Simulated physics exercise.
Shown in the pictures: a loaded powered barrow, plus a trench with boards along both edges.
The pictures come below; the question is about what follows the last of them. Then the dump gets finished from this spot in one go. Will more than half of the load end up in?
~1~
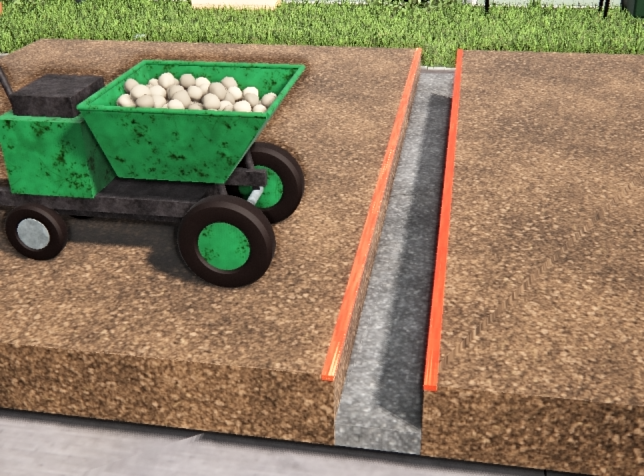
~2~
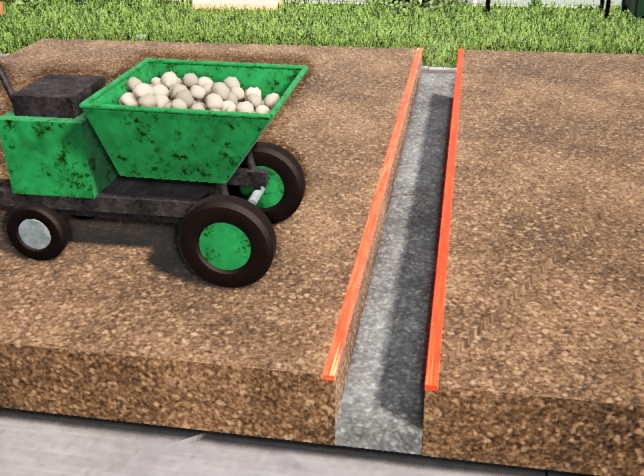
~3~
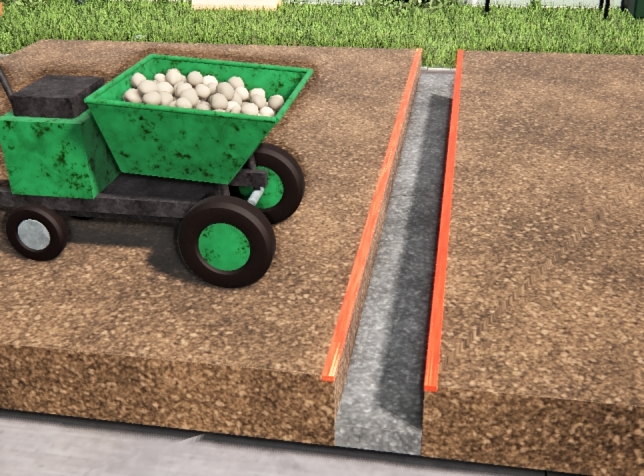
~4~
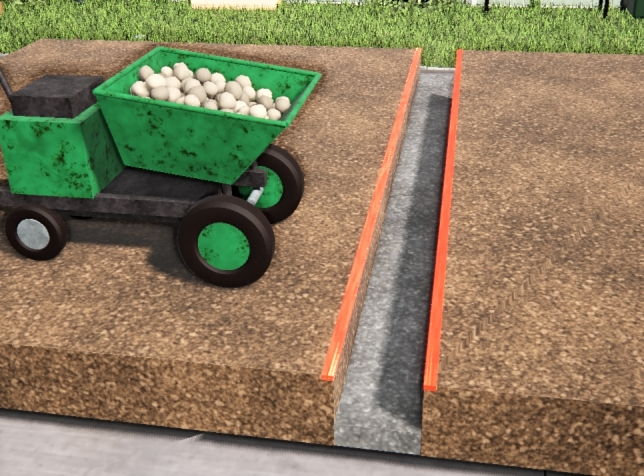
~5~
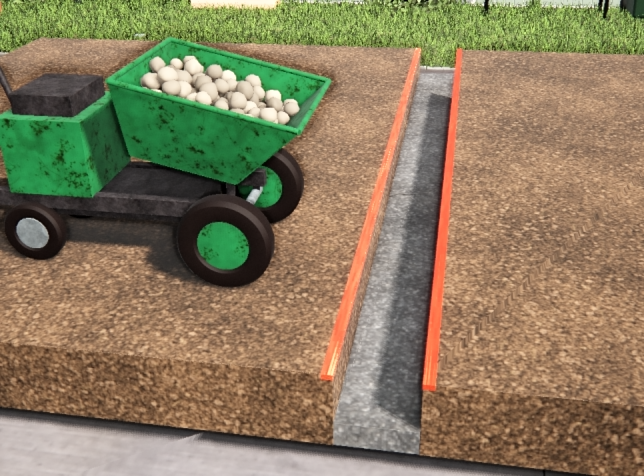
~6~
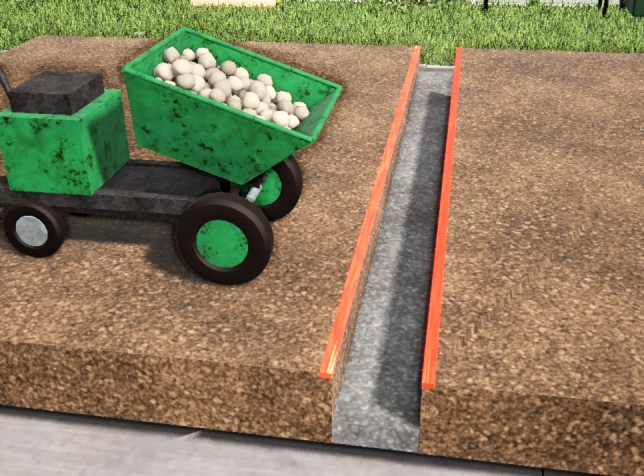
Beyond half.
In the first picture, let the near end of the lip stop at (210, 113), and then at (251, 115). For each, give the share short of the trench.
20 % for the first, 0 % for the second.
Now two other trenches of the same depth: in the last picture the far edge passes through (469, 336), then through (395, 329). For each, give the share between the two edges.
The first try comes out at 100 percent and the second at 40 percent.
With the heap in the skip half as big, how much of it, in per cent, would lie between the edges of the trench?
About 90 %.
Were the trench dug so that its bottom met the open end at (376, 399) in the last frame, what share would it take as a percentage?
Around 70 percent.
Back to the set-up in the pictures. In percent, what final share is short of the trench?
I'd say around 0 per cent of the load.
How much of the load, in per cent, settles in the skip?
About 0 per cent.
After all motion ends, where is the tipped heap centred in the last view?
About pixel (407, 284).
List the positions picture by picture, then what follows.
In the first frame, lip of the skip at (267, 116), level; top of the load at (195, 93), river pebbles; first edge of the trench at (341, 326); far edge at (435, 334), the trench over half as wide as the skip, and about half as deep as wide.
In the second frame, lip of the skip at (270, 117), level; top of the load at (179, 93).
In the third frame, lip of the skip at (276, 120), tipped barely; top of the load at (177, 104).
In the fourth frame, lip of the skip at (286, 125), tipped a little; top of the load at (172, 85).
In the fifth frame, lip of the skip at (298, 132), tipped a little; top of the load at (182, 79).
In the sixth frame, lip of the skip at (312, 141), tipped clearly; top of the load at (196, 73); first edge of the trench at (339, 324); far edge at (433, 332).
Soon, skip tipped steeply; all in the skip.
A while on, skip tipped right over; most in the skip; about a quarter in or heaped over the trench; a stray few beyond it; a stray few falling.
Towards the end, skip tipped right over; a small part in the skip; most in or heaped over the trench; a small part beyond it.
Finally, skip tipped right over; most in or heaped over the trench; a small part beyond it.
